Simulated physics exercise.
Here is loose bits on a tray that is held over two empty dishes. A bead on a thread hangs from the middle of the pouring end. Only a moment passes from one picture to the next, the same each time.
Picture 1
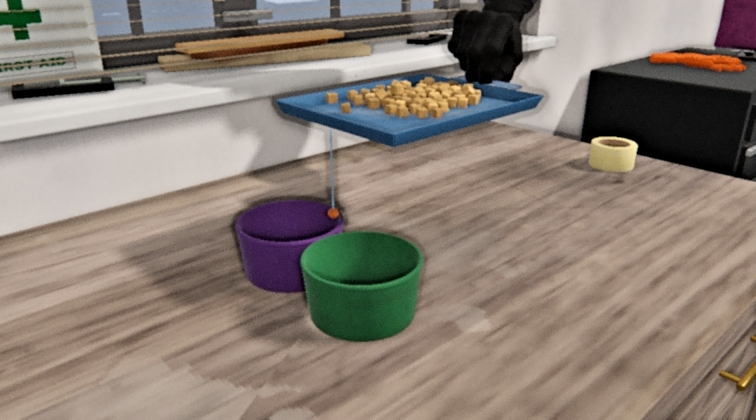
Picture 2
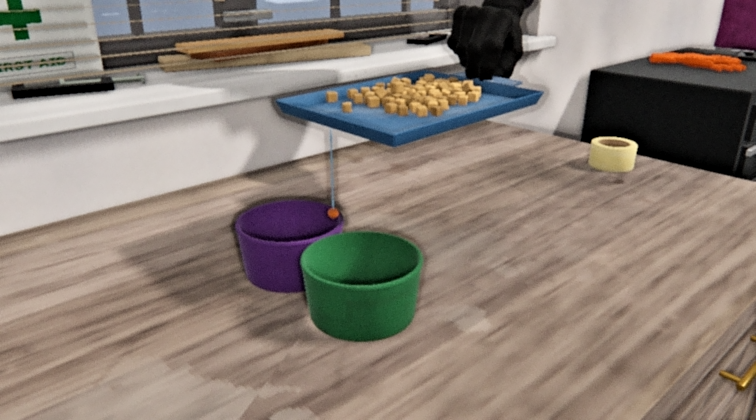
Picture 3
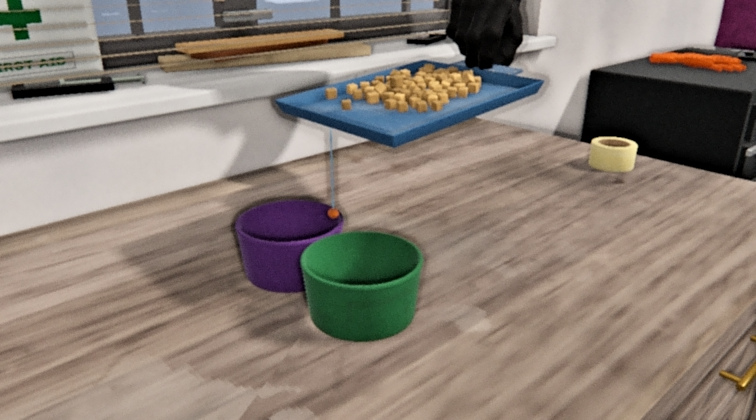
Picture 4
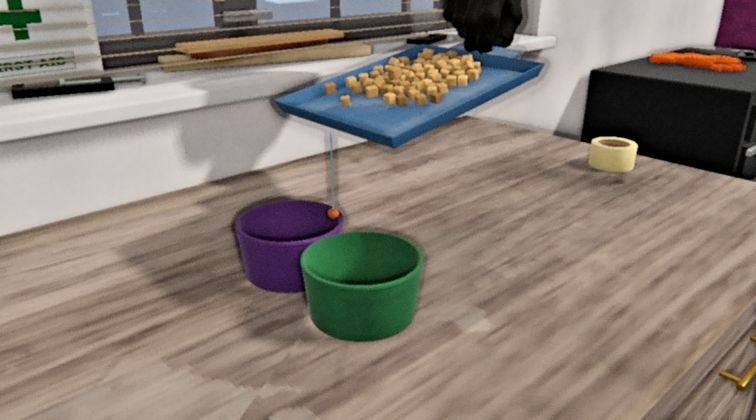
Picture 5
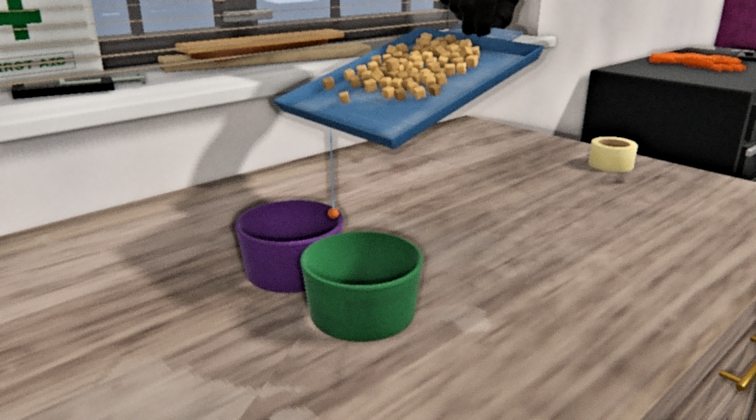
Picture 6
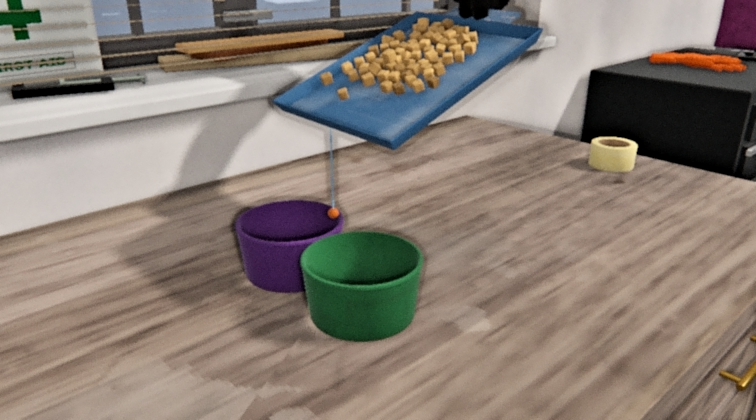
A blue tray of small wooden cubes started out level above a purple dish and a green dish, then its far end rose steadily into a clear slant, a black-gloved hand at that raised end.
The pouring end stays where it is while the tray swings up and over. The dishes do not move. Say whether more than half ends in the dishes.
In the dishes lies over half of it.
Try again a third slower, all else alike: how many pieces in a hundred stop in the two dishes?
It comes to 90 per cent or so.
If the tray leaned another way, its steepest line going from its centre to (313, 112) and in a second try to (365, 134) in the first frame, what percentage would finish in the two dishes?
In turn 70 and 70 in a hundred.
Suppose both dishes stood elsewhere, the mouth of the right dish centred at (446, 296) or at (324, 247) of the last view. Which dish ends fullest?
In turn: The dish on the left; right.
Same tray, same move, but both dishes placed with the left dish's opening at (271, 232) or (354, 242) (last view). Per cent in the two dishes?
Roughly 90 per cent, and 30 per cent.
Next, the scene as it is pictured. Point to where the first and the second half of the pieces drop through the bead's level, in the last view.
The first part at (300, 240); the rest at (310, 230).
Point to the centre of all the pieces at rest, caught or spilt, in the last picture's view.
At about (327, 297).
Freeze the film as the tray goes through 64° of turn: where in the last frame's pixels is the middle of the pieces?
Roughly at (327, 132).
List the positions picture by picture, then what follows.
Corners of the pouring end near (283, 100) and (394, 132), level; middle of the load near (411, 96), small wooden cubes; left dish near (247, 256); right dish near (316, 300); bead on its thread near (333, 213), in the first frame.
Corners of the pouring end near (283, 100) and (394, 132), level; middle of the load near (411, 94), in the second frame.
Corners of the pouring end near (282, 100) and (393, 133), tipped barely, level across its low end; middle of the load near (410, 87), in the third frame.
Corners of the pouring end near (281, 100) and (392, 134), tipped a little, level across its low end; middle of the load near (409, 77), in the fourth frame.
Corners of the pouring end near (280, 99) and (392, 135), tipped clearly, level across its low end; middle of the load near (408, 66), in the fifth frame.
Corners of the pouring end near (279, 99) and (391, 137), tipped clearly, level across its low end; middle of the load near (405, 56); left dish near (247, 256); right dish near (316, 300), in the sixth frame.
Shortly afterwards, tray tipped steeply; near half on the tray; only a few in the right dish; a little in the left dish; only a few outside both; near a third in the air.
Next, tray tipped past a quarter turn; near a third in the right dish; near a quarter in the left dish; near a quarter outside both; a little in the air.
Some moments later, tray tipped past a quarter turn; near half in the right dish; near a quarter in the left dish; near a quarter outside both.
In the end, tray tipped past a quarter turn; near half in the right dish; near a quarter in the left dish; near a quarter outside both.
